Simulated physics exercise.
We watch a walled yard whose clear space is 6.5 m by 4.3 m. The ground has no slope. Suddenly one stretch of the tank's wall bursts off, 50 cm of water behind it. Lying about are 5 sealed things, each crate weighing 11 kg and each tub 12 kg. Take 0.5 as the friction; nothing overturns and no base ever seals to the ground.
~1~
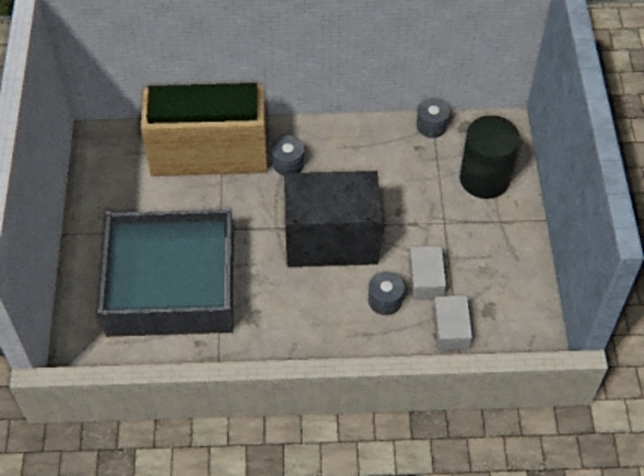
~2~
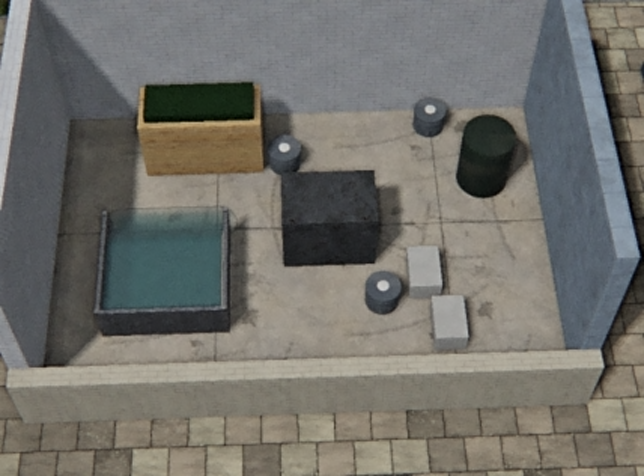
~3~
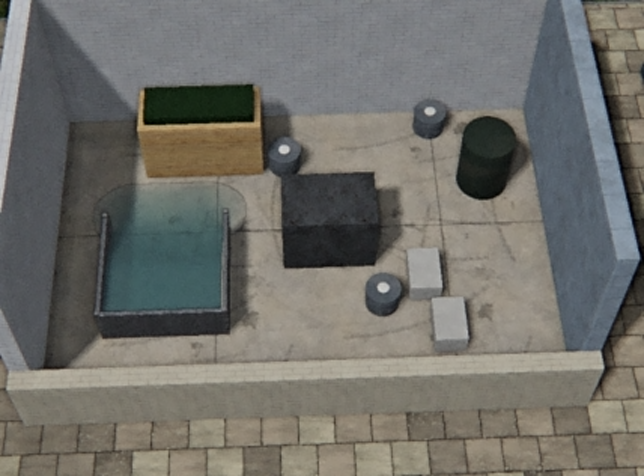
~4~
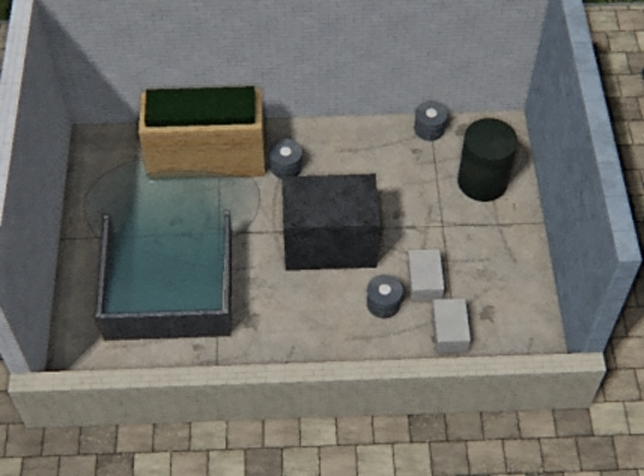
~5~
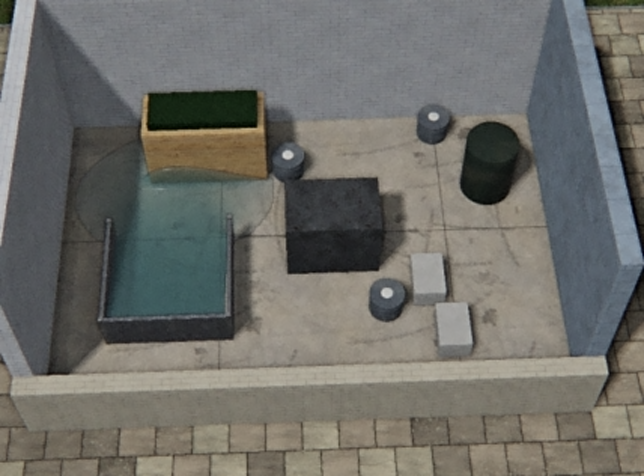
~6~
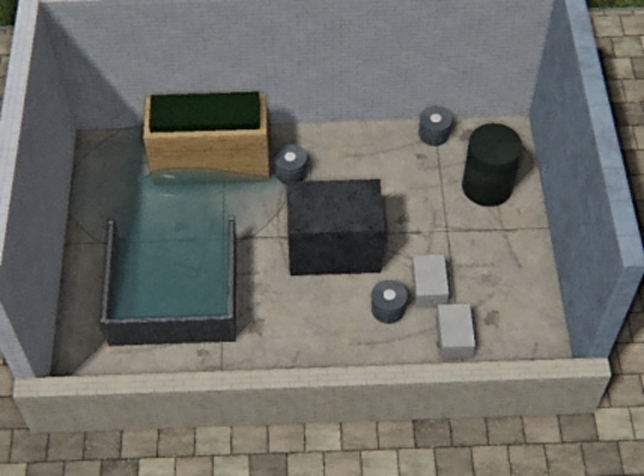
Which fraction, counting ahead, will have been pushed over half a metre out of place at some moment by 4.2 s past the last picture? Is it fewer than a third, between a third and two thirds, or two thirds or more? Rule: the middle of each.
Fewer than a third.
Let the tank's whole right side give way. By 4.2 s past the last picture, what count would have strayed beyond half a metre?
Result: 4 of them.
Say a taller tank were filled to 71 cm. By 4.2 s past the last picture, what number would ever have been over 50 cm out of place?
I count 2 of them in that case.
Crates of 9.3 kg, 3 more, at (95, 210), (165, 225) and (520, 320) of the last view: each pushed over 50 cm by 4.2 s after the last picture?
The first comes out beyond the limit, the second beyond the limit, the third within the limit.
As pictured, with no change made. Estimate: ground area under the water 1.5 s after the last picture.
That flooded area is roughly 11.5 m2.
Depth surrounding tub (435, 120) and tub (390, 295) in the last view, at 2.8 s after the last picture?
About 5 and 0 cm.
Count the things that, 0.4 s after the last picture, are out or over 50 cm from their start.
By then the count is 0.
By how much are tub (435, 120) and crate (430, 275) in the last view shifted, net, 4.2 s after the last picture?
First: 100 cm. Second: 0 cm.
Then, 0.4 s after the last picture 0 of 5 are over 50 cm from their spots; 0 afloat.
Then, 1.5 s after the last picture 0 of 5 are over 50 cm from their spots; 0 afloat.
Then, 2.8 s after the last picture 0 of 5 are over 50 cm from their spots; 0 afloat.
Then, 4.2 s after the last picture 1 of 5 are over 50 cm from their spots, and 1 have been at some point; 1 afloat.
